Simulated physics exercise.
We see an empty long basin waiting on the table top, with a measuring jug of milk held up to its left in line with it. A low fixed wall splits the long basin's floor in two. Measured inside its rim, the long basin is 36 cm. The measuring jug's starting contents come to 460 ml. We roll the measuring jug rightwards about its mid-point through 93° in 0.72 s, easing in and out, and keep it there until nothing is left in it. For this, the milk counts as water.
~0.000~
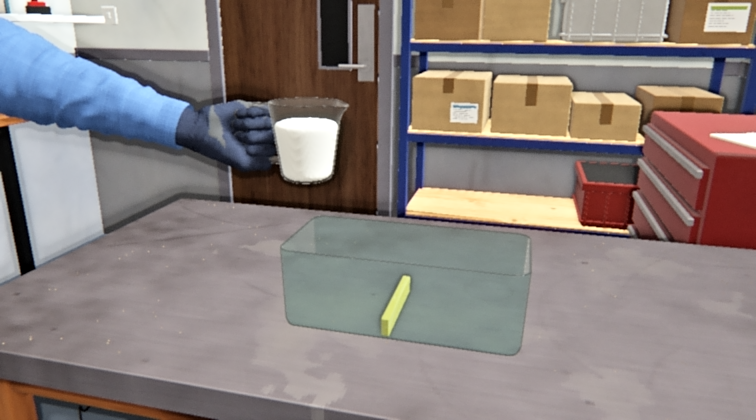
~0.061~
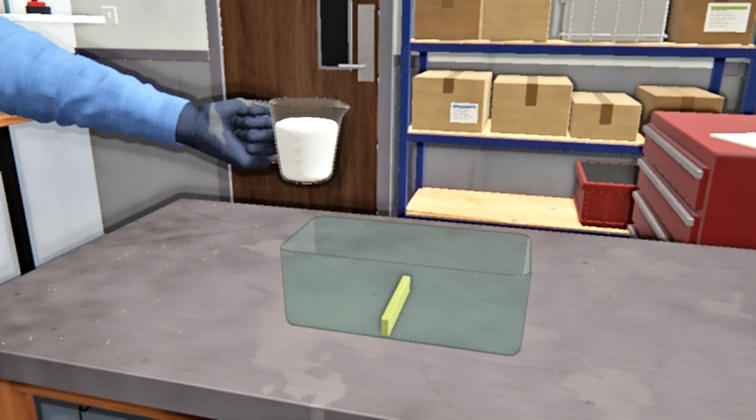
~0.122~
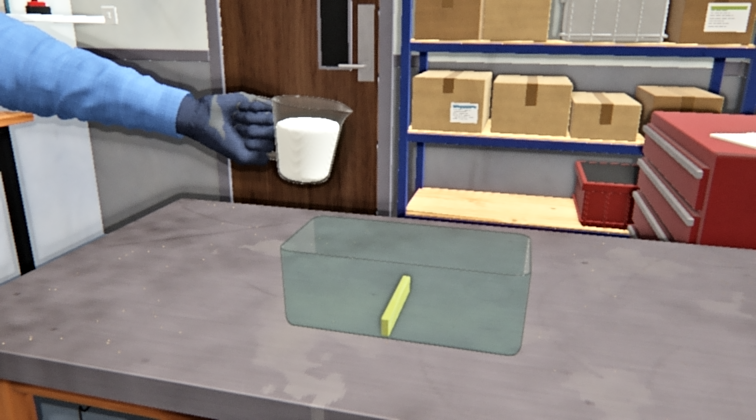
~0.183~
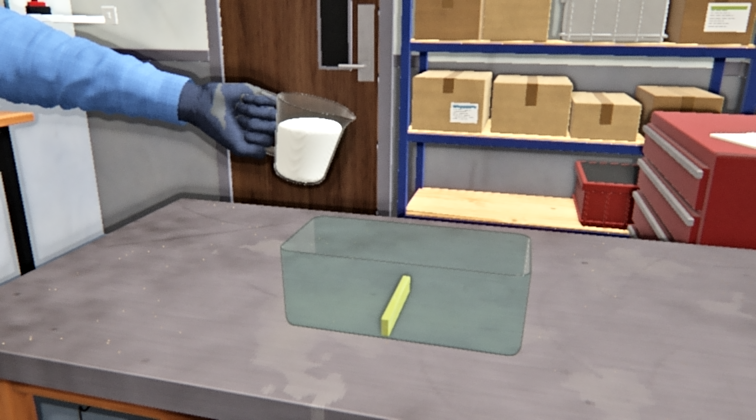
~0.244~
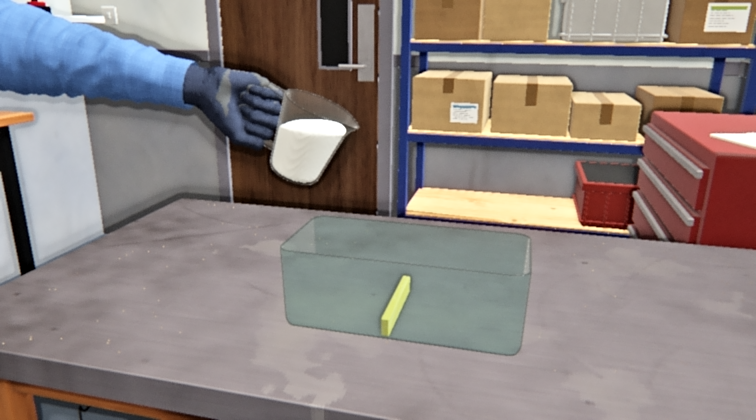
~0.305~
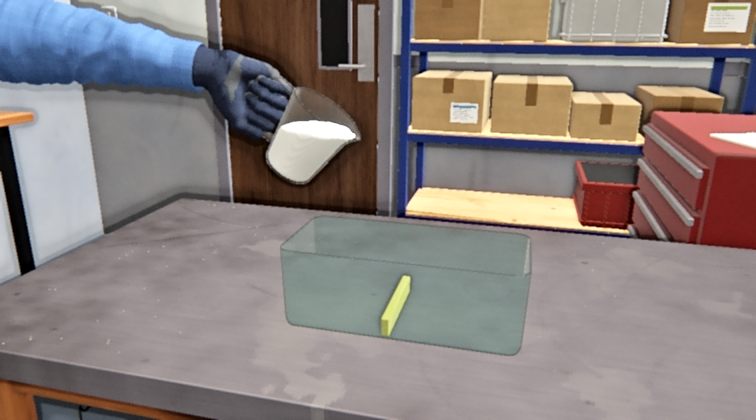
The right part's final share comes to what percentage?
It comes to roughly 54 %.
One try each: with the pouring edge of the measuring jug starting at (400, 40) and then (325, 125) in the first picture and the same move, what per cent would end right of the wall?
The first try gives around 80 percent, the second around 15 percent.
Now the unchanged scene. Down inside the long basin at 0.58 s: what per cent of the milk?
Some 10 per cent.
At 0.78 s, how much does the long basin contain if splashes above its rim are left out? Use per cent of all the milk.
I reckon close to 58 per cent.
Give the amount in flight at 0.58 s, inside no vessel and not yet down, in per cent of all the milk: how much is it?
I'd put it at about 26 percent.
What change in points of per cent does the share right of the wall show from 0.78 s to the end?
It climbs by roughly 26 per cent.
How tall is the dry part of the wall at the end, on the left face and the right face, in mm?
Left roughly 20 mm; right roughly 20 mm.
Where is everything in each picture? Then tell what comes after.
In the first frame, it leans 0°; its right rim is at (348, 105); the milk meets the walls at (279, 122) and (337, 125); the long basin's rim runs from (298, 232) to (531, 255); the wall's top is at (397, 297).
In the second frame, it leans 2°; its right rim is at (349, 107); the milk meets the walls at (279, 121) and (337, 125).
In the third frame, it leans 6°; its right rim is at (352, 111); the milk meets the walls at (281, 121) and (338, 126).
In the fourth frame, it leans 14°; its right rim is at (355, 118); the milk meets the walls at (282, 122) and (341, 127).
In the fifth frame, it leans 24°; its right rim is at (359, 127); the milk meets the walls at (284, 126) and (346, 129).
In the sixth frame, it leans 35°; its right rim is at (360, 139); the milk meets the walls at (281, 129) and (355, 133).
Then, 0.58 s in, the tilt is 85° and 64 per cent is still to pour, 7 is left of the wall and 2 right of it.
Then, 0.78 s in, the tilt is 93° and 21 per cent is still to pour, 30 is left of the wall and 28 right of it.
Then, 0.99 s in, the tilt is 93° and 5 per cent is still to pour, 37 is left of the wall and 53 right of it.
Then, 1.22 s in, the tilt is 93° and 1 per cent is still to pour, 44 is left of the wall and 53 right of it.
Finally, 45 per cent lies left of the wall, 54 right of it and 1 outside.
